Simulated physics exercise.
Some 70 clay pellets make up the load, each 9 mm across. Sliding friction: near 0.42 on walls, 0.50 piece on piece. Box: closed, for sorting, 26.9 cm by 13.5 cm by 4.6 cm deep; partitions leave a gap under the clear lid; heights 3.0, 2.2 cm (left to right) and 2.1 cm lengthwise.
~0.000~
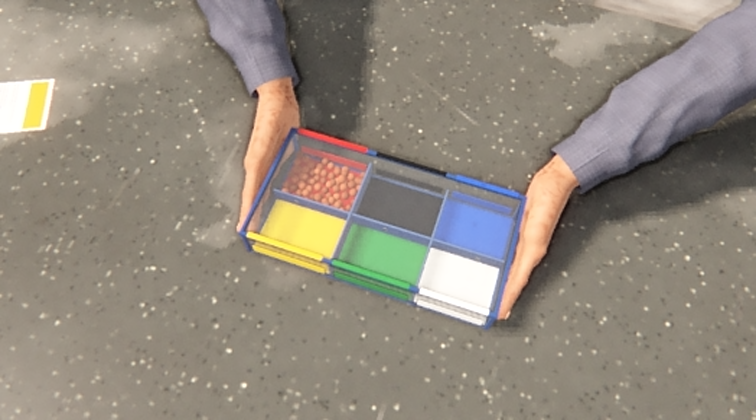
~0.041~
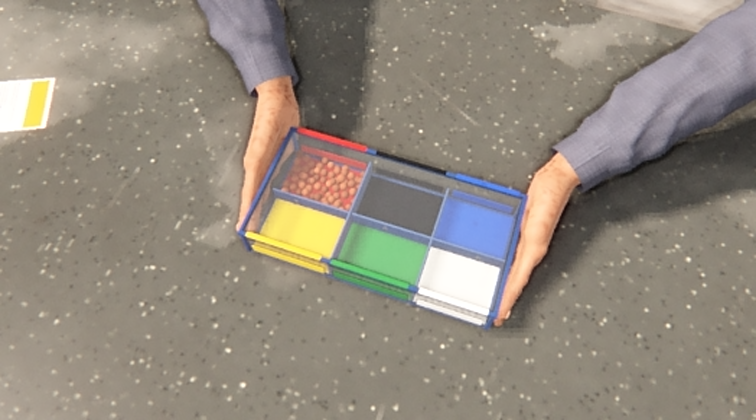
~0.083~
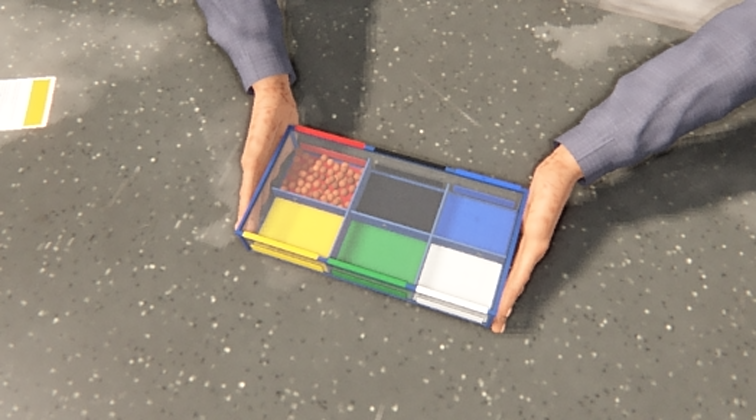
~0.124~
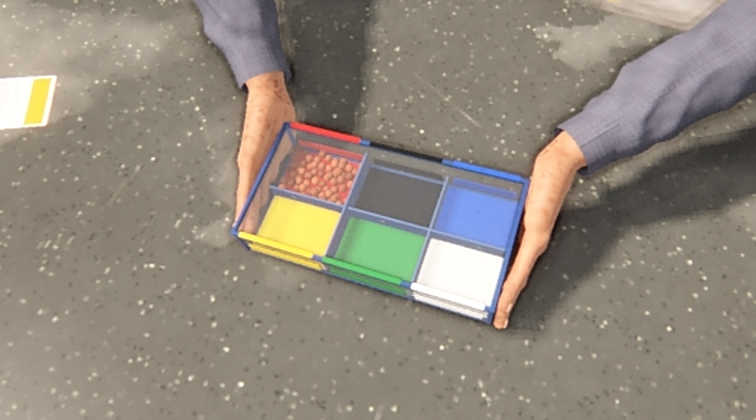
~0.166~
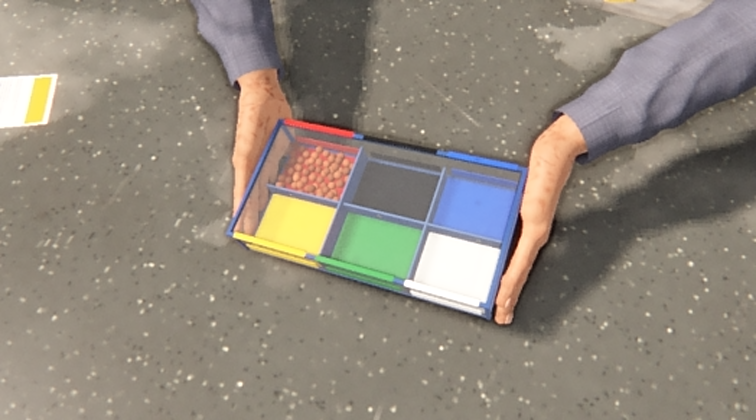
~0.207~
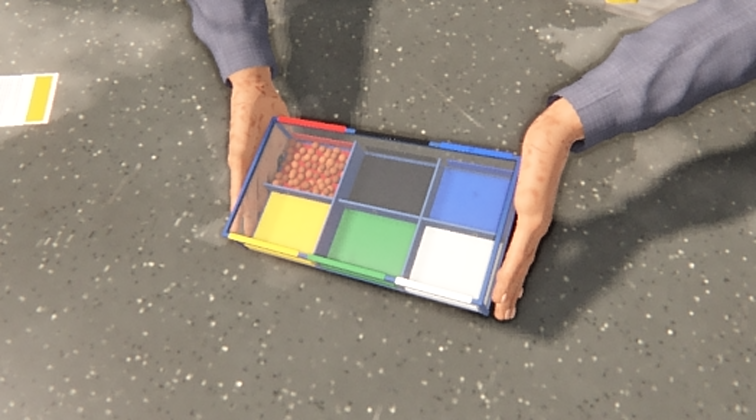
Two hands slowly tilt a clear-lidded, divided box while clay pellets stay in its red section.
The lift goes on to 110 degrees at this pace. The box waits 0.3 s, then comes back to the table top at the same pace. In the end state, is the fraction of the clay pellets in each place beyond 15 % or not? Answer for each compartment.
Red compartment: Beyond, blue compartment: Not beyond, green compartment: Not beyond, yellow compartment: Beyond, white compartment: Not beyond, black compartment: Not beyond.
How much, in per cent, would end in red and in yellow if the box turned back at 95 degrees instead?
Red: 55, yellow: 45 (per cent).
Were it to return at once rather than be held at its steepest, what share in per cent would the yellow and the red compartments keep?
That would leave yellow with 50 percent and red with 50 percent.
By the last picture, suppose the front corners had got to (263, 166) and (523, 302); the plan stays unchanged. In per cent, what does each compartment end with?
So it works out as red at 80 percent, blue at 20 percent, green at 0 percent, yellow at 0 percent, white at 0 percent and black at 5 percent.
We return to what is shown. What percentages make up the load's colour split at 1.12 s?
Red 50; blue 0; green 0; yellow 50; white 0; black 0.
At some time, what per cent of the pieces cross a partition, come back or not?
That share comes to about 55 per cent.
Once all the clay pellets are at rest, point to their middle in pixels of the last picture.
Near (274, 213).
After 1.12 s, tilt 110 degrees; red 50 %, yellow 50 %.
After 1.74 s, tilt 58 degrees; red 45 %, yellow 55 %.
After 2.40 s, tilt 0 degrees; red 45 %, yellow 55 %.
By 2.8 s all is still; red 45 %, blue 0 %, green 0 %, yellow 55 %, white 0 %, black 0 %.
